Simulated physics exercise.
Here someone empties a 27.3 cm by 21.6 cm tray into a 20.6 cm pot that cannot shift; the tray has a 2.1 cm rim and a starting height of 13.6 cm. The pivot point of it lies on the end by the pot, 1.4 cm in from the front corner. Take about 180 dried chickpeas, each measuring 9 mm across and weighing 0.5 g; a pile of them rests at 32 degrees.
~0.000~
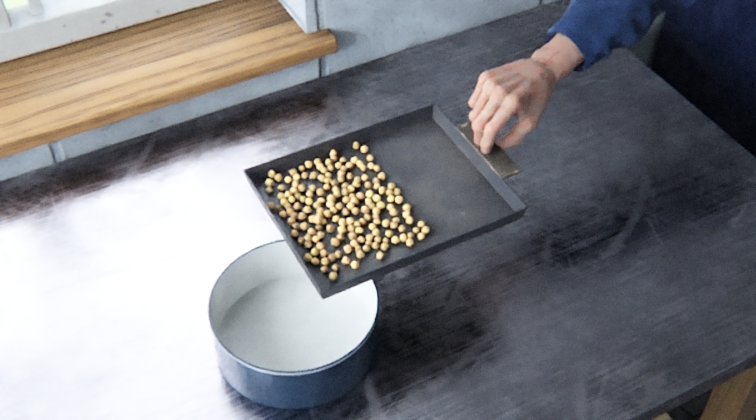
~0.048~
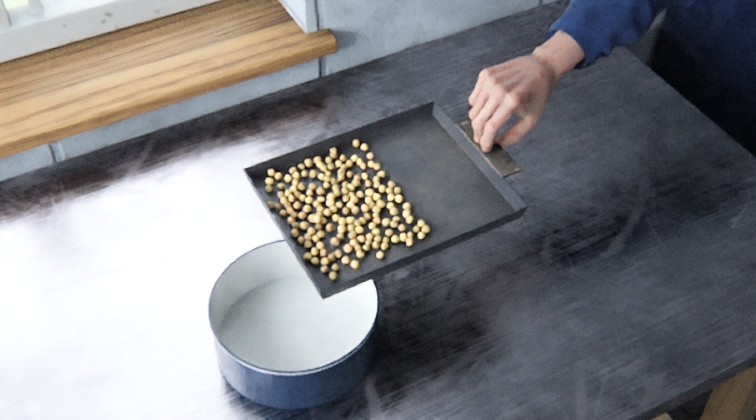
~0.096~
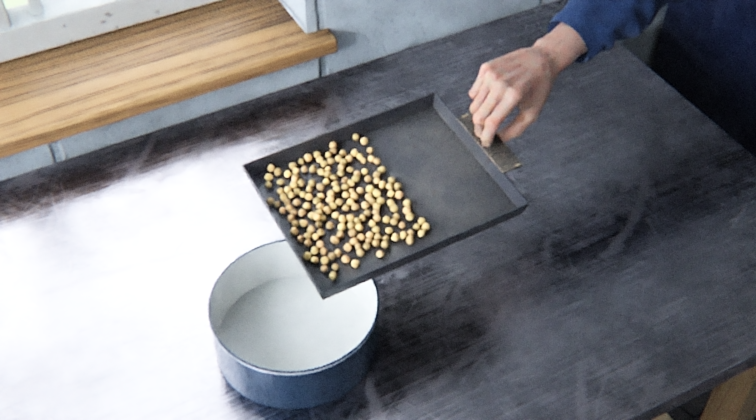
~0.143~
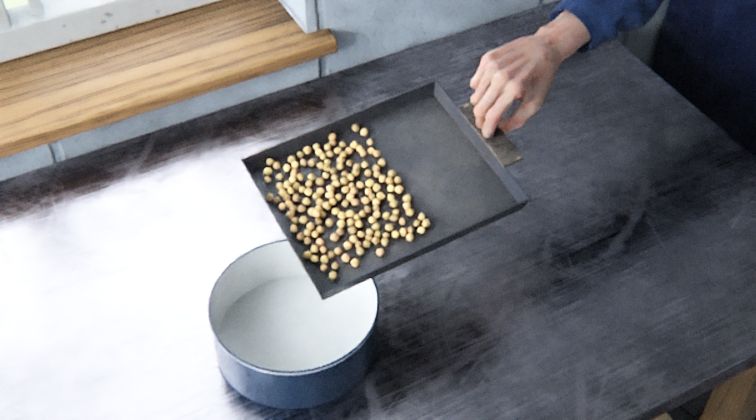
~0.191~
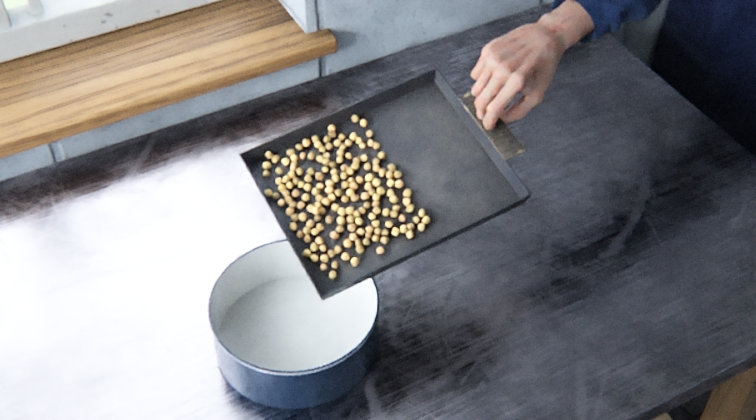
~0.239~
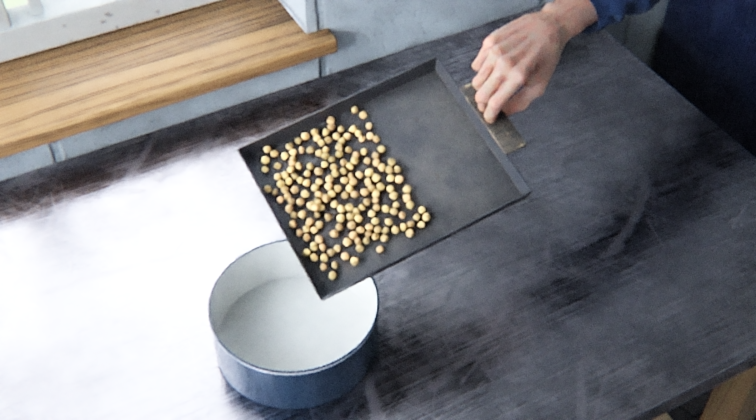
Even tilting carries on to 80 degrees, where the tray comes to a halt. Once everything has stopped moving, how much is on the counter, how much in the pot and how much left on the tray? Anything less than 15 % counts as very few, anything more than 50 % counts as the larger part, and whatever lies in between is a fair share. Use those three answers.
Counter: Very few. Pot: Very few. Left on the tray: The larger part.
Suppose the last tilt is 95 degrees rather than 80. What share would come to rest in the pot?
It would be near 55 per cent.
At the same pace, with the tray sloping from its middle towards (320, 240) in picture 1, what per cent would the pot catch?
My best guess is some 10 per cent.
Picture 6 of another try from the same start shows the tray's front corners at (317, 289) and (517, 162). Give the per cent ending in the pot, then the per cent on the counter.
Split: Pot = 5, counter = 0.
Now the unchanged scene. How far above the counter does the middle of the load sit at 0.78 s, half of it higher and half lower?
The halfway mark is near 20 cm.
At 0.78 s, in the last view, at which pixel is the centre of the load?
Estimated load position: Around (330, 246).
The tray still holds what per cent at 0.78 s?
It comes to near 100 per cent.
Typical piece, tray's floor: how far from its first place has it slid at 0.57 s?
Around 6 centimetres.
After 0.57 s, tilt 48 degrees; the tray holds 100 %, the pot 0 %.
Then, at 0.78 s, tilt 68 degrees; the tray holds 100 %, the pot 0 %.
After 1.12 s, tilt 80 degrees; the tray holds 95 %, the pot 5 %.
By 1.9 s all is still; counter 5 %, pot 5 %, tray 95 %.
